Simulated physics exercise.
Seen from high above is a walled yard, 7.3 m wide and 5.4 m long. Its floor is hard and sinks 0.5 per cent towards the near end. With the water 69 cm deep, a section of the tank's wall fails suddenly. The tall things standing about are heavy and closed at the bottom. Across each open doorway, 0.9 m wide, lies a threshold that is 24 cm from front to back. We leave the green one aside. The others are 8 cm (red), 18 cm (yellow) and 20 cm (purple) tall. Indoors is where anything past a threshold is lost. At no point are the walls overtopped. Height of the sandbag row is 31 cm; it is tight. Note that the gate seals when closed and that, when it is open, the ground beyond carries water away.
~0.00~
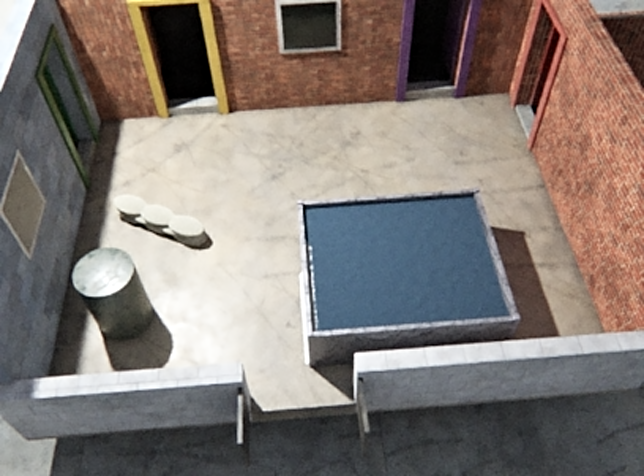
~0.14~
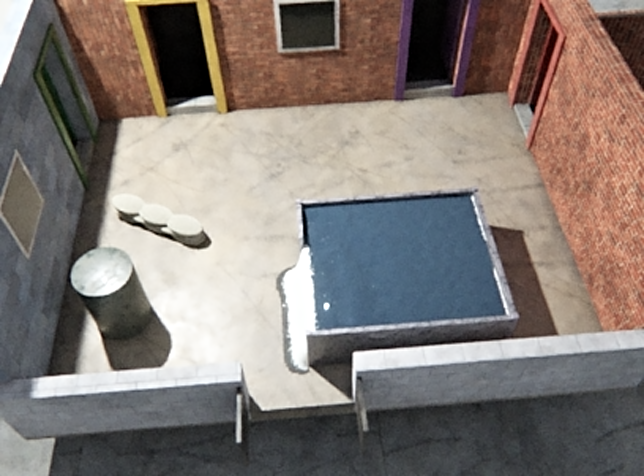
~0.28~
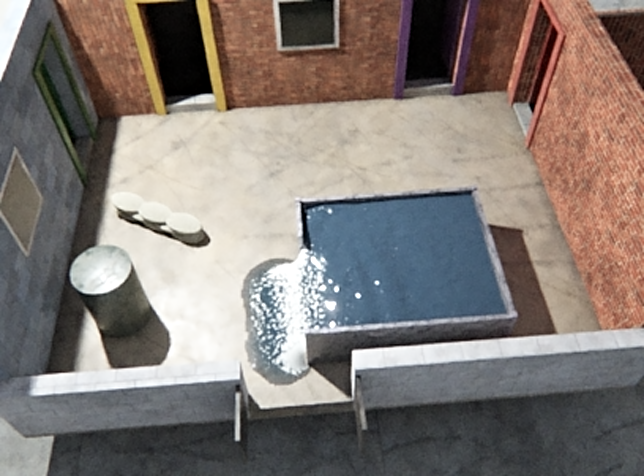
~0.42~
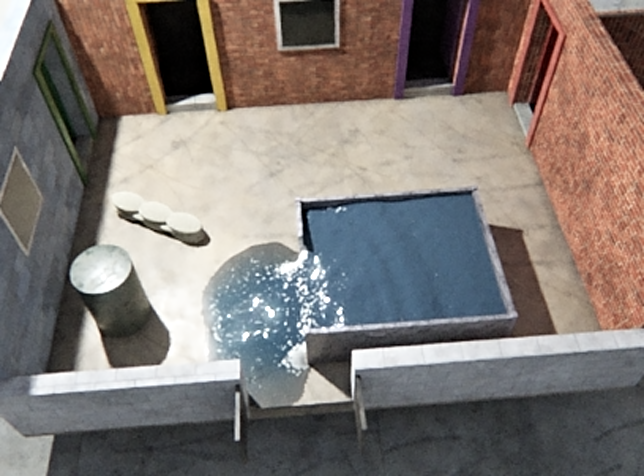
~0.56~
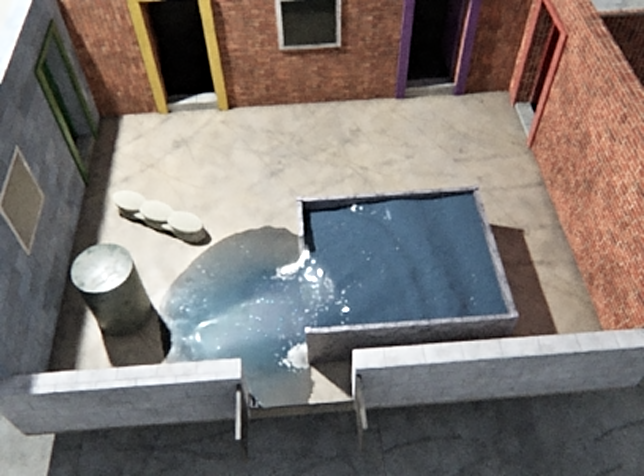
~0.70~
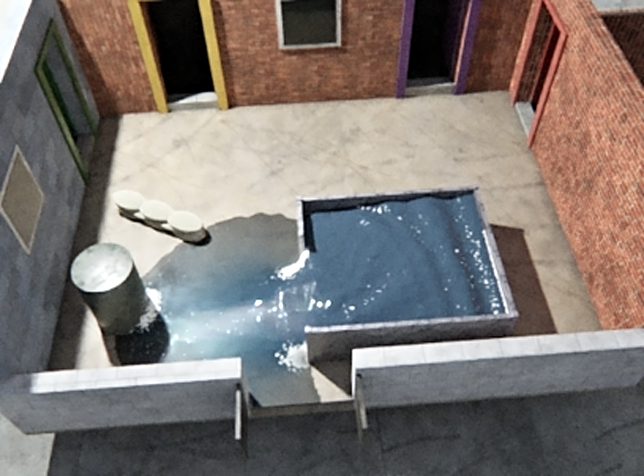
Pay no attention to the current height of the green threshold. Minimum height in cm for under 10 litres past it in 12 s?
Approx. 12.5 cm.
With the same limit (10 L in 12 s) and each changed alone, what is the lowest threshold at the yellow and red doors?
Some 17 cm for yellow, some 13.5 cm for red.
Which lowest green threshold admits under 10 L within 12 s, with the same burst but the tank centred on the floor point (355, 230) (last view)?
At least some 20 centimetres tall.
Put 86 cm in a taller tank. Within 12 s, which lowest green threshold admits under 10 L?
I'd go with near 17 cm then.
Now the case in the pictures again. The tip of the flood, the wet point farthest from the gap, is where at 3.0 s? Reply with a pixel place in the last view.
The farthest wet point is roughly at (100, 122) in the last view.
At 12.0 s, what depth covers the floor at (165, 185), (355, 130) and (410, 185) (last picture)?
Close to 4, 7 and 6 cm deep.
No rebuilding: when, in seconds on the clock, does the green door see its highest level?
I'd say near 3.2 seconds.
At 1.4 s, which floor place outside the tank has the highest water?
(56, 404).
After 1.4 s water covers 25 % of the floor, deepest (64 cm) near (56, 404); it has not reached the green door.
After 3.0 s water covers 35 % of the floor, deepest (44 cm) near (44, 391); 15 cm at the green door, 0 litres in over its 15 cm threshold.
After 12.0 s water covers 95 % of the floor, deepest (16 cm) near (554, 366); 8 cm at the green door, 4 litres in over its 15 cm threshold.
At the green door as built, the water arrived by 1.9 s and peaked near 15 cm at 3.2 s.
With a threshold of 11 cm, 16 litres would have come in within the 12 s; with 15 cm, 4 litres. So under 10 litres takes about 12.5 cm.
